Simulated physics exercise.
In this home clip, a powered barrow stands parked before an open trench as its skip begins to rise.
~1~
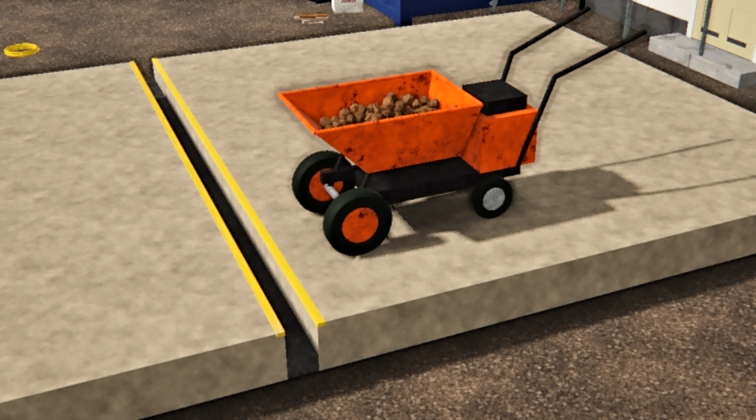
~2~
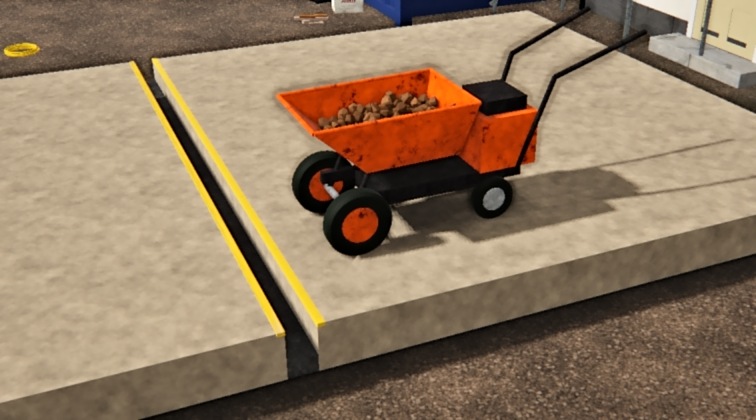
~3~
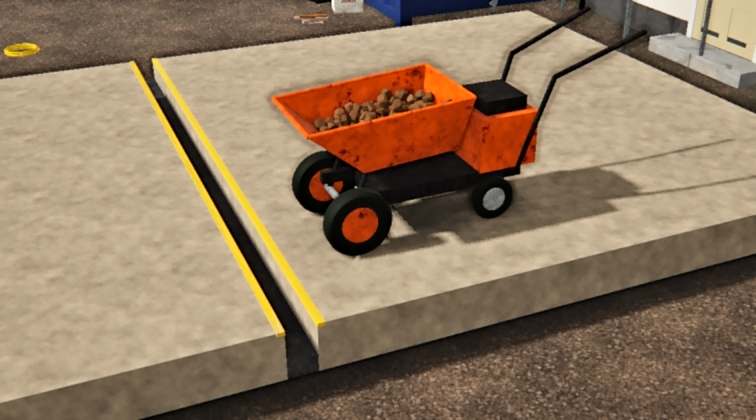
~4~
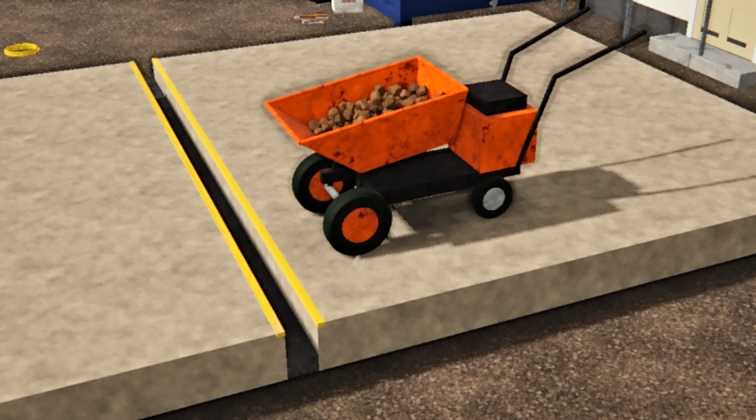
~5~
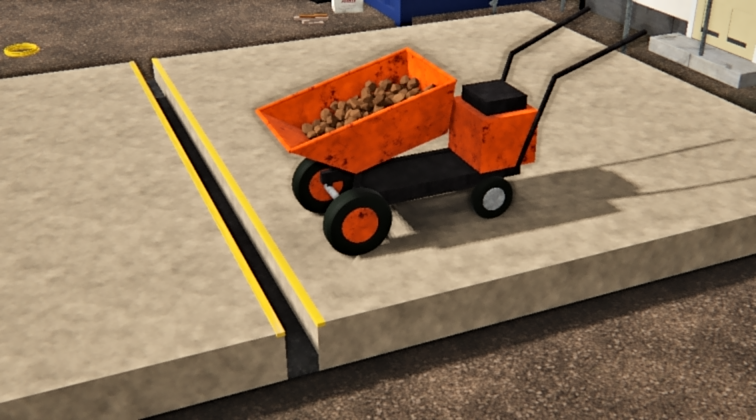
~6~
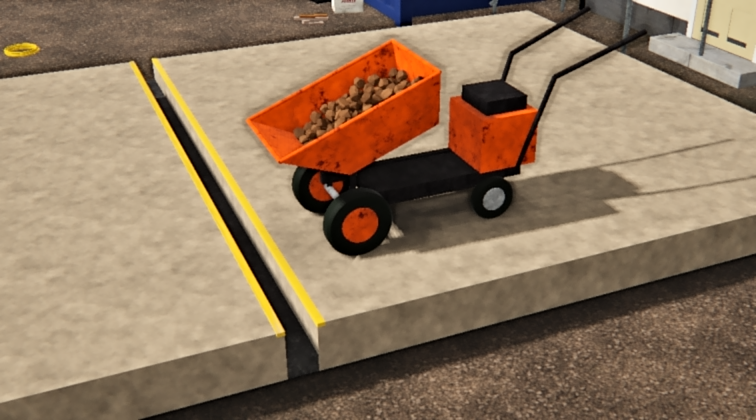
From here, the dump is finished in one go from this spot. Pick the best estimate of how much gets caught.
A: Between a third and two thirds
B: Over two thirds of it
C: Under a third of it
(C) Under a third of it.
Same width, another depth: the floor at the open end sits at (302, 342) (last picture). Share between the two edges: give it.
It works out to some 0 percent.
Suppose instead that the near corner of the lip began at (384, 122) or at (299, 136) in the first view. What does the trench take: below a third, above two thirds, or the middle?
At the first place the answer is between a third and two thirds, and at the second it is below one third.
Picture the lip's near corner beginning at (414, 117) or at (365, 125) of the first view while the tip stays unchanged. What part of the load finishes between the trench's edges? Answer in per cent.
Well, you'd get roughly 40 per cent from the first place and roughly 50 per cent from the second.
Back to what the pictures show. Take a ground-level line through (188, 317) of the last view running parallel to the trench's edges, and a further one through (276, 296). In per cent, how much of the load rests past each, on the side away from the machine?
Roughly 30 and 80 %.
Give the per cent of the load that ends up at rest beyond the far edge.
Roughly 85 in a hundred.
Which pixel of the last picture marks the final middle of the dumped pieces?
(181, 261).
Shortly afterwards, skip tipped steeply; the whole lot in the skip.
Next, skip tipped right over; near half in the skip; near half beyond it.
Some moments later, skip tipped right over; near a quarter in the skip; the bulk beyond it.
In the end, skip tipped right over; near a quarter in the skip; none at all in or heaped over the trench; the bulk beyond it.
